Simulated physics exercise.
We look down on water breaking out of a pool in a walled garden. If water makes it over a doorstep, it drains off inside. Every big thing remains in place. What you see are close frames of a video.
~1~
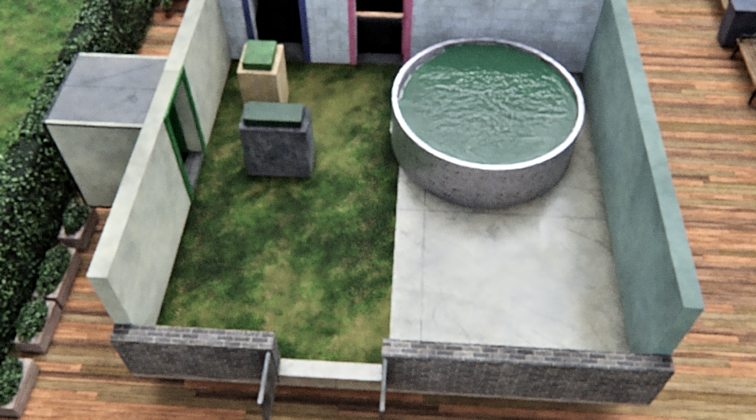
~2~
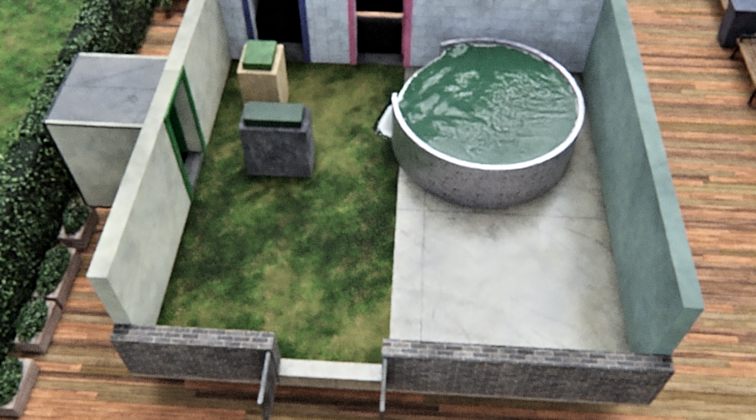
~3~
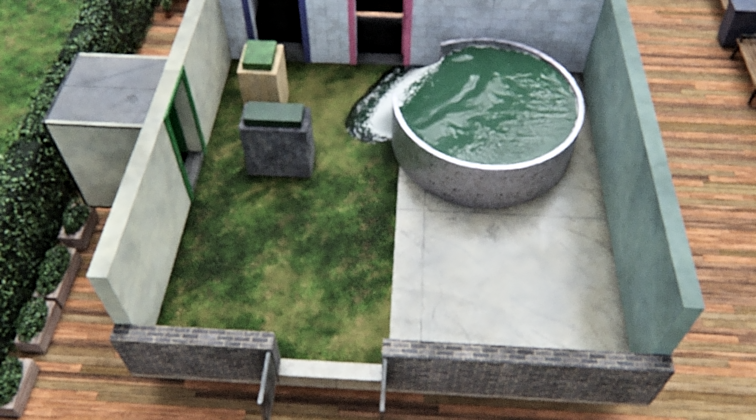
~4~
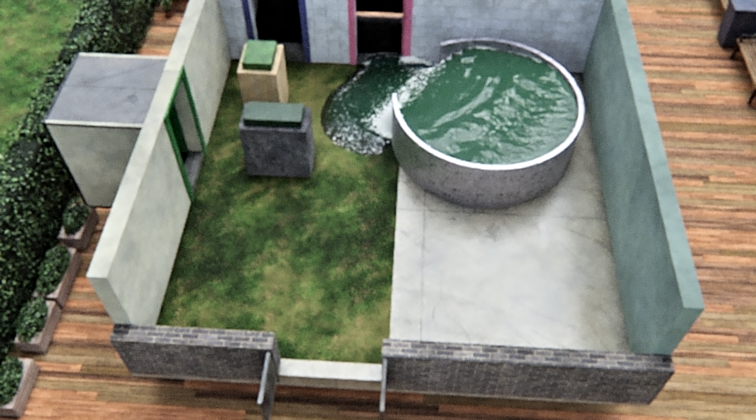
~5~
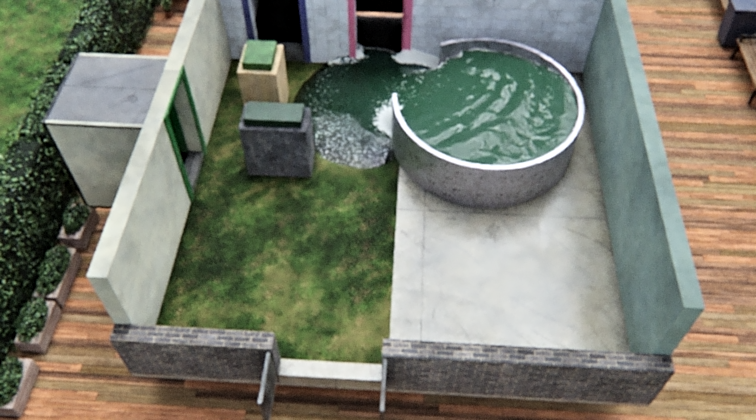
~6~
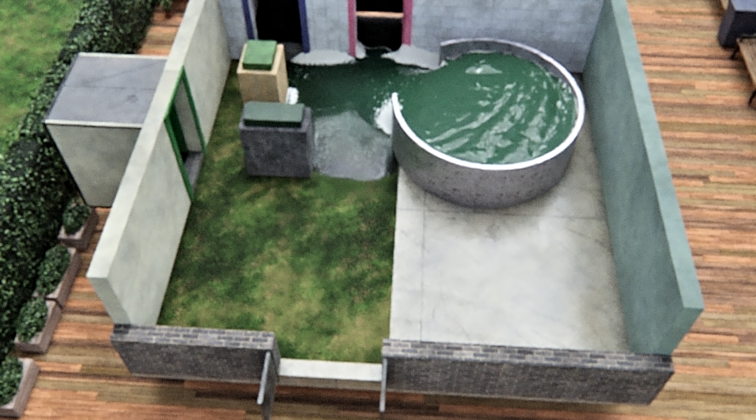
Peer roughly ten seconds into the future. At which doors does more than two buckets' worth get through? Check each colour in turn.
The green door lets through more than two buckets; the blue door lets through more than two buckets; the pink door lets through more than two buckets.
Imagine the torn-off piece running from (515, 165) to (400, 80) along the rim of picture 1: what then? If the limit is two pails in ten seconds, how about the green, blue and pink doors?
At the doors, green crosses the line, blue never reaches it and pink crosses the line.
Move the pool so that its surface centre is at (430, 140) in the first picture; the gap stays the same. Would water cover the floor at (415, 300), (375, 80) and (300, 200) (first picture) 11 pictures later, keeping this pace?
Spared, soaked, soaked.
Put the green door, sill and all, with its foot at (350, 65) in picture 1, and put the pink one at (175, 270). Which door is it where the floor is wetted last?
The pink-painted one.
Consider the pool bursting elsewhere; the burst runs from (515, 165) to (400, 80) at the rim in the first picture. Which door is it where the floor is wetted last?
It's the pink door.
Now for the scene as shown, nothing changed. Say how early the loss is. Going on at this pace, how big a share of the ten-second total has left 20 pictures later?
My guess would be around 50 percent.
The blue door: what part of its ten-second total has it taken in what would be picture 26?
Estimate: Roughly 60 %.
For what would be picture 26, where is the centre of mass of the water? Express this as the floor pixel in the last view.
I'd place it roughly at (385, 129).
A moment on, water covers 25 % of the floor; the green door not reached, the blue door wet at the sill, nothing in, the pink door far over two buckets in.
Next, water covers 30 % of the floor; the green door wet at the sill, nothing in, the blue door under two buckets in, the pink door far over two buckets in.
Then, water covers 50 % of the floor; the green door over two buckets in, the blue door over two buckets in, the pink door far over two buckets in.
Later, water covers 85 % of the floor; the green door far over two buckets in, the blue door far over two buckets in, the pink door far over two buckets in.
In the end, water covers 100 % of the floor; the green door far over two buckets in, the blue door far over two buckets in, the pink door far over two buckets in.
